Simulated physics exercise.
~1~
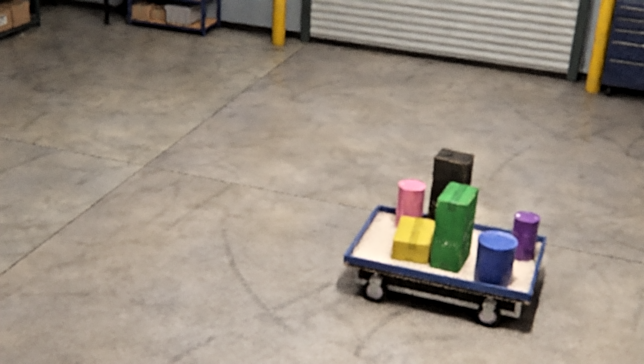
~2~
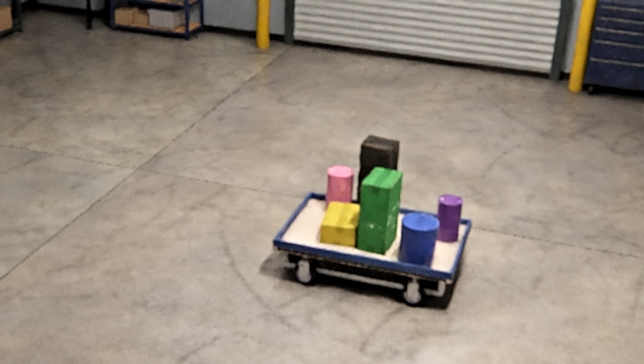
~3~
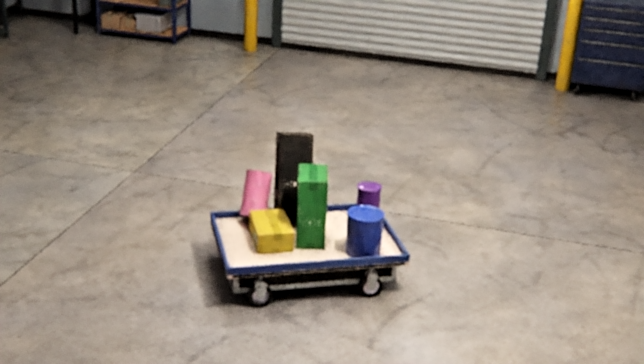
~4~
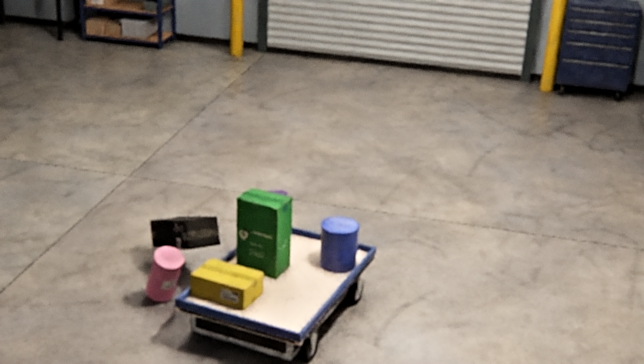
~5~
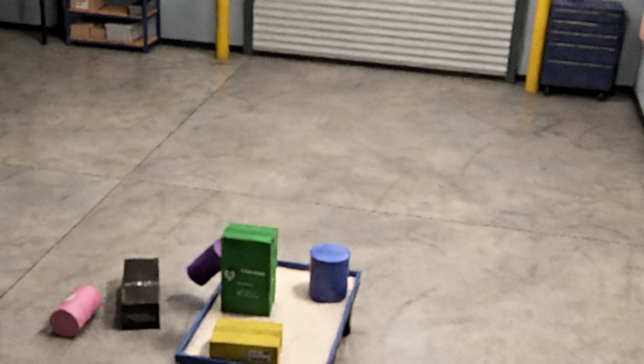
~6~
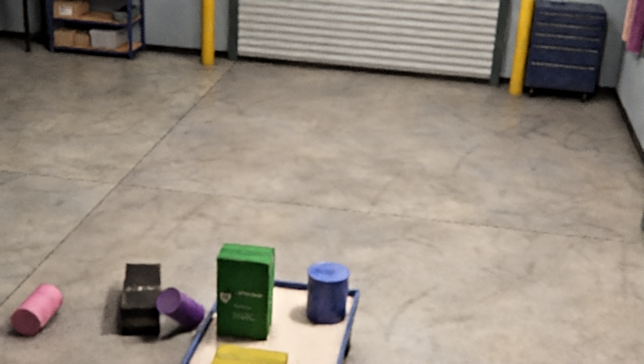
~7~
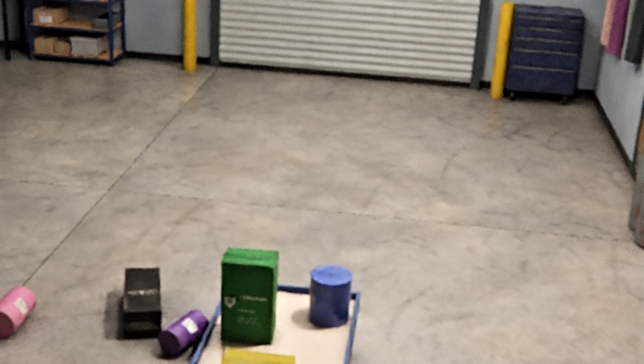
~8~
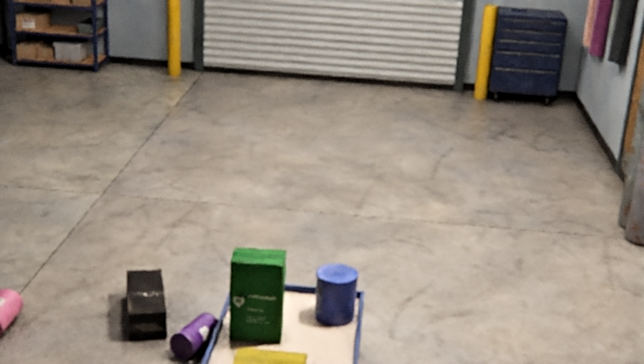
A low cart carrying colourful boxes and canisters rolled left and swung sharply toward the viewer, tipping the pink canister and black box onto the floor, then the purple canister, before stopping with the green box, yellow box and blue pail still aboard.
